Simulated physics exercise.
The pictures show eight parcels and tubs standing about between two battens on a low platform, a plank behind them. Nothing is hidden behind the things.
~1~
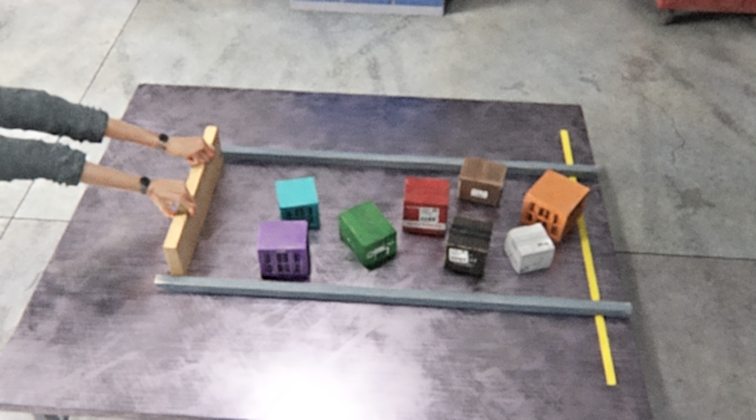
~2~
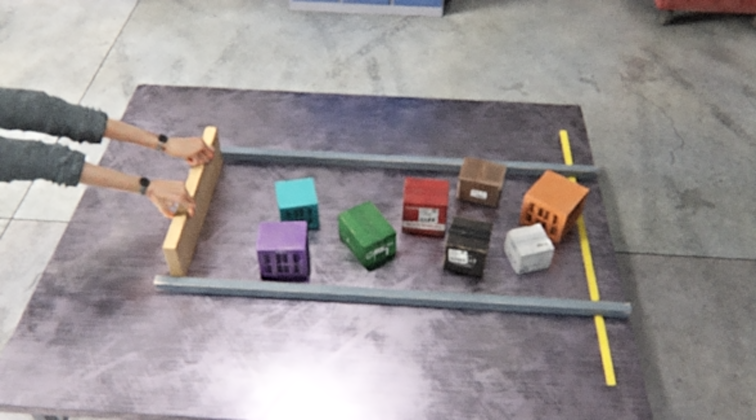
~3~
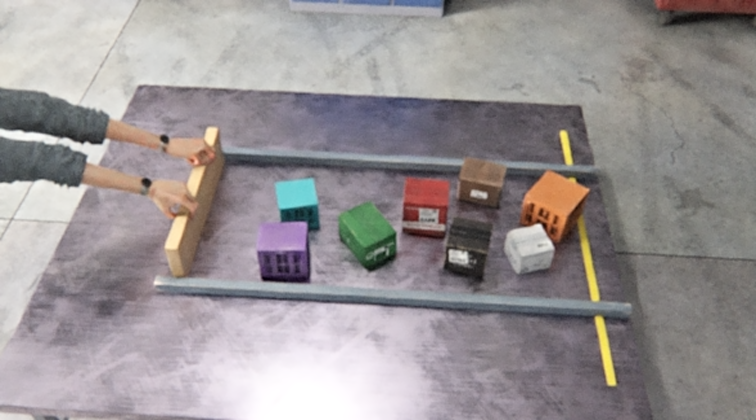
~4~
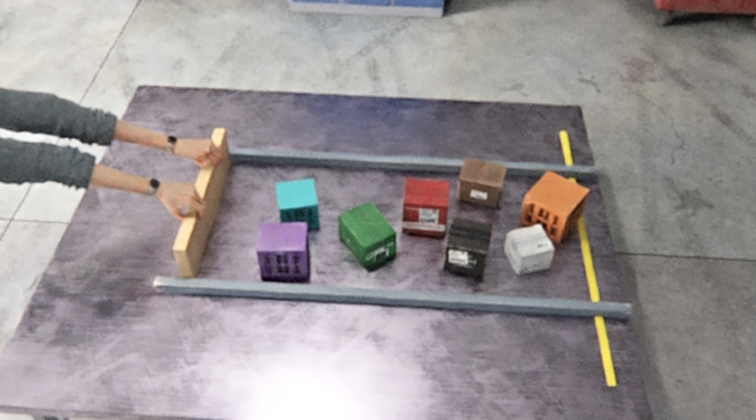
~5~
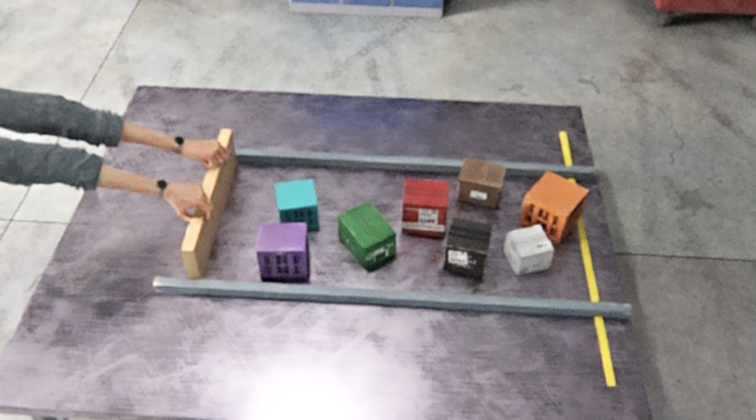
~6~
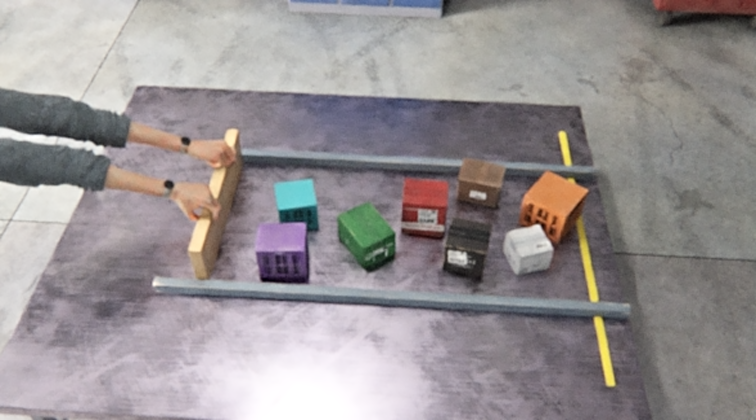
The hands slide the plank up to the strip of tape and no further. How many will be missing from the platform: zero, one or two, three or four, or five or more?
The number that fall off is five or more.
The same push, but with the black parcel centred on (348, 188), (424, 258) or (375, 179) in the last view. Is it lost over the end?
In that order, it survives; drops off; does not fall.
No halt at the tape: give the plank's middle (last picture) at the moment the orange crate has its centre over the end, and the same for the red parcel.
Near (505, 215) and (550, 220).
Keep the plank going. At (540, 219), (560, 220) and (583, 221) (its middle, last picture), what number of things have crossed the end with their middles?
Past the end: 3, 5 and 5.
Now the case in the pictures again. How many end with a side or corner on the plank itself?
3 of them.
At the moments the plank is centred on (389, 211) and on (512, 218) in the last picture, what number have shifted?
By then 6, and 8.
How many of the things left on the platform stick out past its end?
The number is 3.
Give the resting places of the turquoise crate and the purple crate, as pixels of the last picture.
First (604, 225), then (621, 276).
Soon after, none off yet; orange crate at rest near (553, 207); white parcel at rest near (528, 250); brown tote at rest near (480, 183).
After that, none off yet; orange crate at rest near (553, 207); white parcel displaced about its own width near (575, 258); brown tote at rest near (480, 183).
And then, one off so far; orange crate displaced about its own width near (618, 202); white parcel off the edge near (649, 357); brown tote displaced about its own width near (534, 183).
In the end, the number that fall off is five or more; gone, green parcel, red parcel, black parcel, white parcel and orange crate.
